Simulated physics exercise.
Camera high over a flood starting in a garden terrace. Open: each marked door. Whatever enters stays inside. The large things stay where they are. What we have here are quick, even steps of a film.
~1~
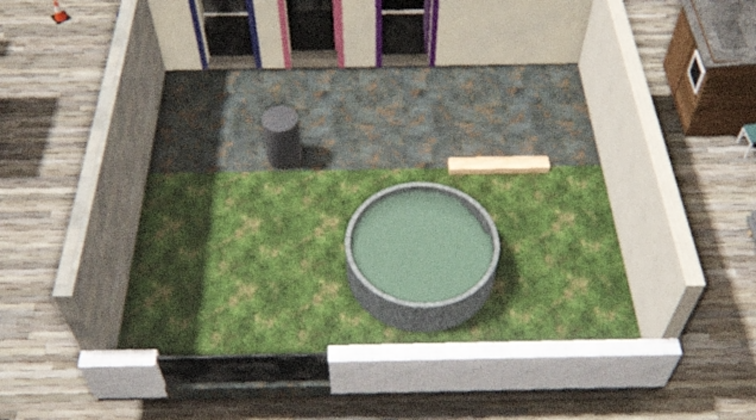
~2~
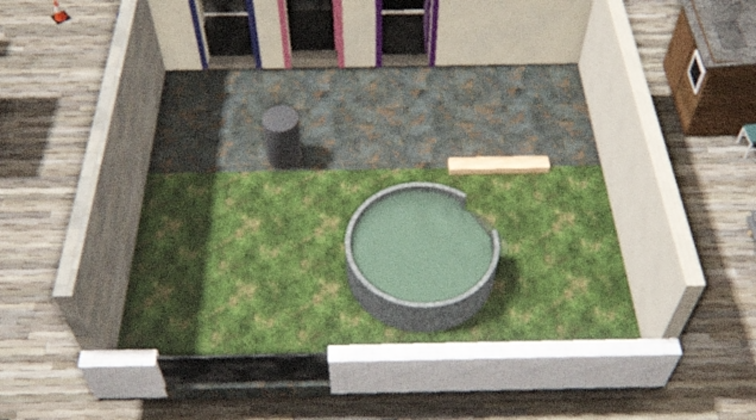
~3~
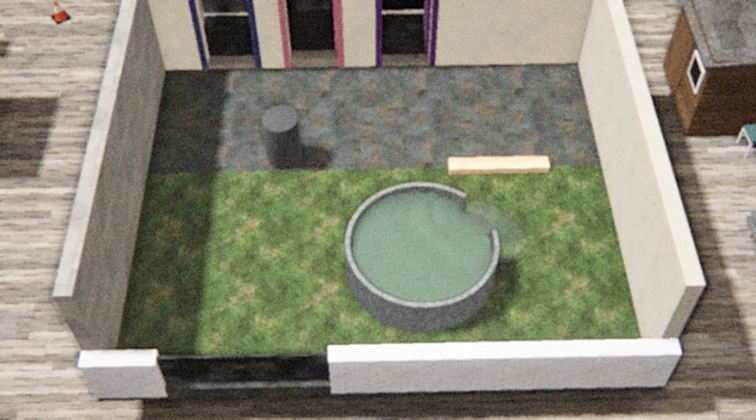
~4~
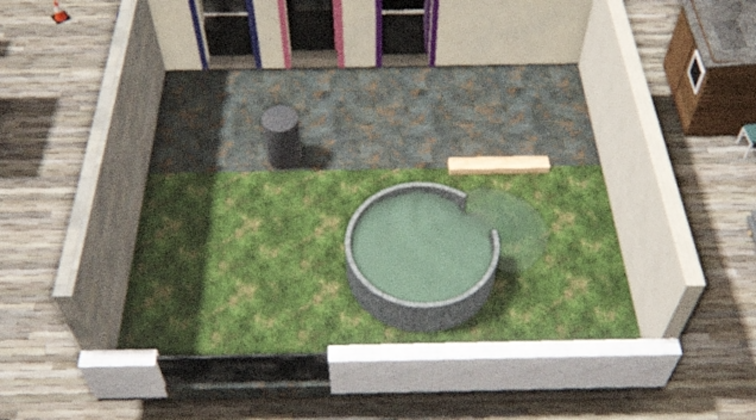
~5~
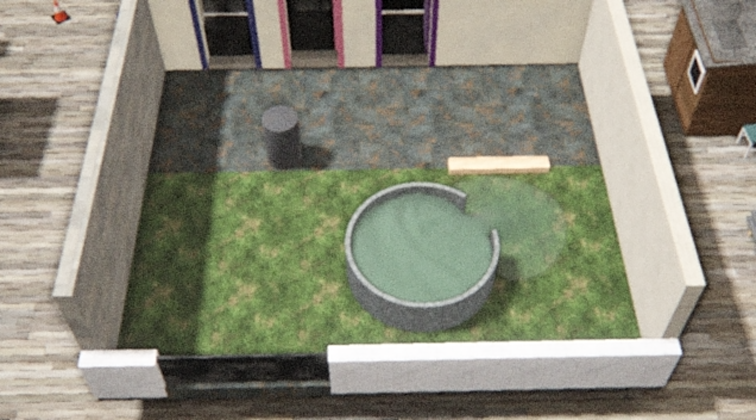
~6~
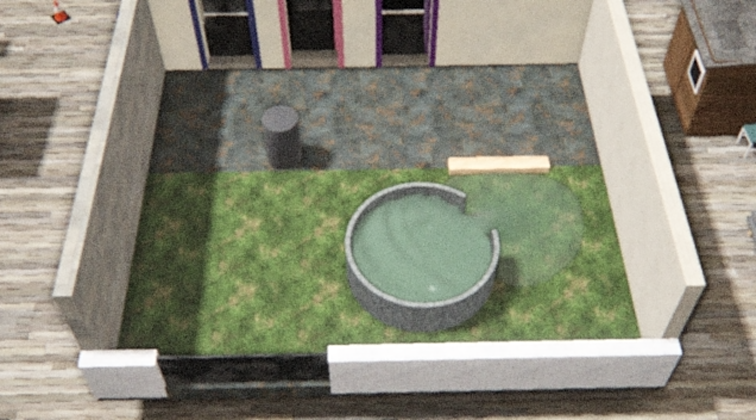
In a walled garden, water pours through a gap in a round tank and spreads right.
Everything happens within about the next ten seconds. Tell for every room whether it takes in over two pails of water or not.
As I see it, the pink door does not surpass two buckets. The blue door does not surpass two buckets. The purple door does not surpass two buckets.
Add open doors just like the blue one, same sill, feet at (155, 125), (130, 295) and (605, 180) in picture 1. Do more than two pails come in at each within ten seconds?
One, ends up below; two, ends up below; three, ends up above.
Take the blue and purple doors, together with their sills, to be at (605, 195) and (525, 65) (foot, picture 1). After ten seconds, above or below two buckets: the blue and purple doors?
Lab note - blue: Over the limit; purple: Over the limit.
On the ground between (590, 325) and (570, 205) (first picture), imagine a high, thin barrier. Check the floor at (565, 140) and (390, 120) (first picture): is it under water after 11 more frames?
First spot submerged, second spot parched.
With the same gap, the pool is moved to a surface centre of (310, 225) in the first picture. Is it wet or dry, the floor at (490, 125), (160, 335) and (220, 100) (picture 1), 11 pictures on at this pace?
I'd say swamped for the first, still dry for the second and still dry for the third.
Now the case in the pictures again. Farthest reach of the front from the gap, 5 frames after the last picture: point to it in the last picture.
My best guess is about (592, 145).
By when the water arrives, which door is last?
The door marked blue.
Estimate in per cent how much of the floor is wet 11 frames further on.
About 20 per cent.
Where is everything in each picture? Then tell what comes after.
The first picture shows still water in the round tank at (422, 245).
In the second picture, the front is at a hidden place, out from the gap at (479, 230).
In the third picture, the front is at (521, 243), out from the gap at (478, 231).
In the fourth picture, the front is at (535, 214), out from the gap at (478, 232).
In the fifth picture, water pours out at (478, 231) and has run to (551, 199).
In the sixth picture, water pours out at (478, 231) and has run to (571, 196).
A moment on, water covers 15 % of the floor; the pink door not reached, the blue door not reached, the purple door not reached.
Next, water covers 20 % of the floor; the pink door not reached, the blue door not reached, the purple door not reached.
Then, water covers 30 % of the floor; the pink door not reached, the blue door not reached, the purple door not reached.
Later, water covers 50 % of the floor; the pink door wet at the sill, nothing in, the blue door not reached, the purple door wet at the sill, nothing in.
In the end, water covers 80 % of the floor; the pink door wet at the sill, nothing in, the blue door wet at the sill, nothing in, the purple door wet at the sill, nothing in.
